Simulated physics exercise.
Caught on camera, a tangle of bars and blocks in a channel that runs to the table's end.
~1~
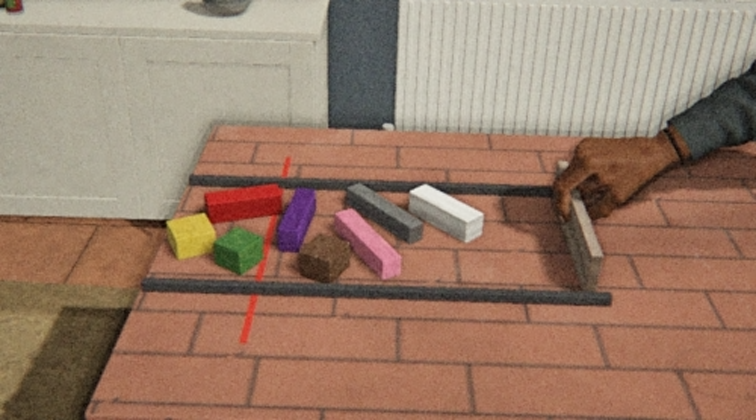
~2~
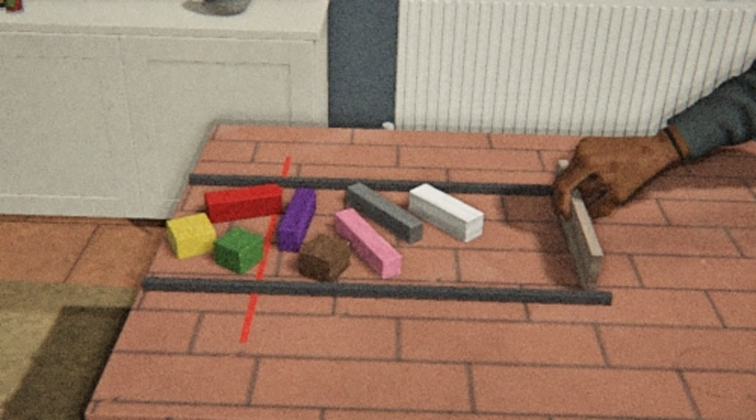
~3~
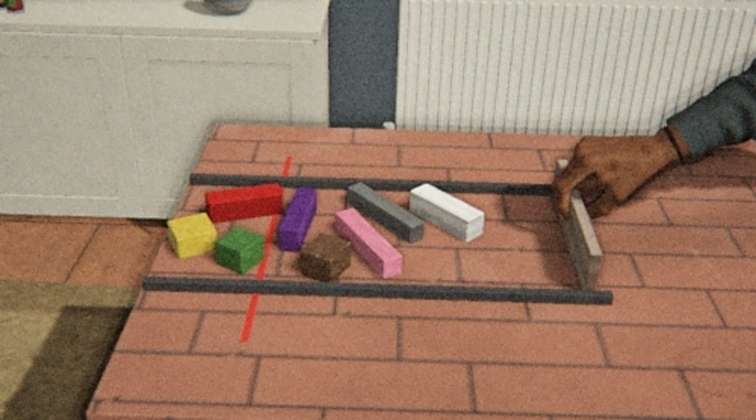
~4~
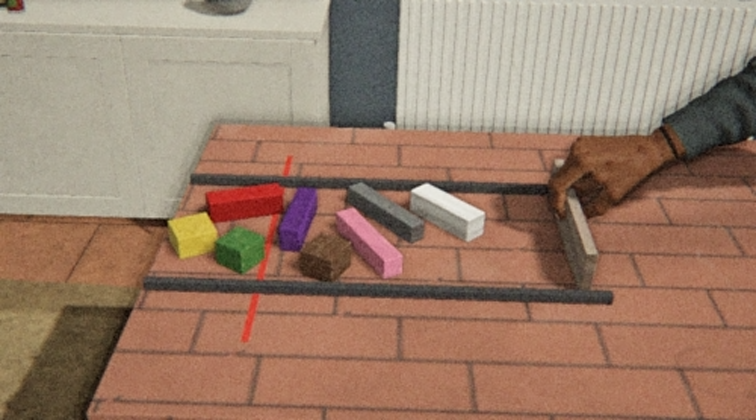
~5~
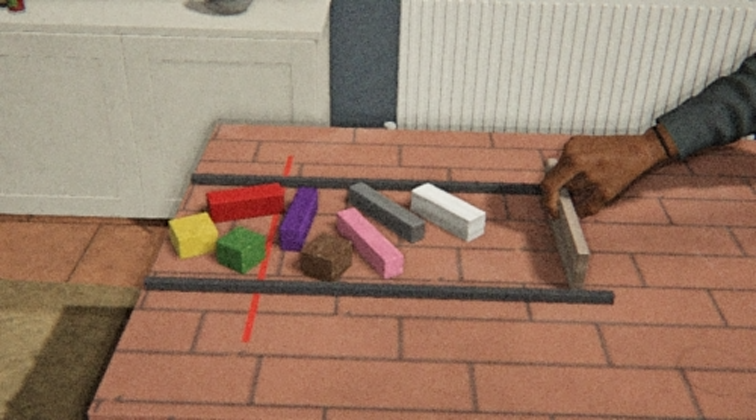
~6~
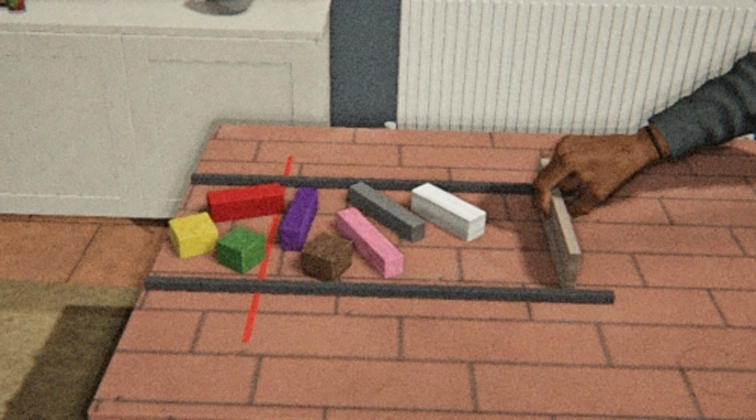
A brick-patterned tabletop stands before white cabinets and a ribbed white radiator, seen from above at an angle by a still camera. Between two dark rails lie yellow, red and green pieces at the left, purple, brown, pink, grey and white ones further right, and a thin red line across. At the right, a hand holding an upright board stays nearly still, then slides it slightly left, touching none of the pieces.
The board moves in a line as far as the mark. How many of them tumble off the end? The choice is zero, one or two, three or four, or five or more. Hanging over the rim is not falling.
The number that fall off is one or two.
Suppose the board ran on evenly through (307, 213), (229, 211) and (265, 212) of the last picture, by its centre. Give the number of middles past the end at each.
Past the end: 0, 4 and 2.
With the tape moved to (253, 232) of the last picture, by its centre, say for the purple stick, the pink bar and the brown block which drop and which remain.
The purple stick survives, the pink bar survives, the brown block stays on.
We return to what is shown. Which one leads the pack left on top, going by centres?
The yellow block ends nearest.
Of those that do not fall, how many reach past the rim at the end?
Overhanging: 2.
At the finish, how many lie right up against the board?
2 of them.
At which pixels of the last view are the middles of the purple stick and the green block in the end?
Near (199, 219) and (170, 251).
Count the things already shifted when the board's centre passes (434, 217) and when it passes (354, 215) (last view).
2 and 6.
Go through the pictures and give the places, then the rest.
Yellow block (192, 236); red stick (244, 204); green block (239, 251); board (575, 224); tape (270, 234), in the first picture.
Red stick (244, 203); white stick (445, 212), in the second picture.
Green block (240, 250); pink bar (367, 242), in the third picture.
Yellow block (193, 236); board (570, 222), in the fourth picture.
Red stick (246, 203); grey stick (386, 212), in the fifth picture.
Yellow block (194, 235); red stick (246, 203); green block (241, 250); board (556, 221); tape (272, 233), in the sixth picture.
Soon after, none off yet; yellow block at rest near (194, 235); red stick at rest near (246, 203); green block at rest near (241, 250).
After that, none off yet; yellow block at rest near (192, 235); red stick displaced about its own width near (194, 202); green block displaced about its own width near (214, 253).
In the end, the number that fall off is one or two; gone, red stick.
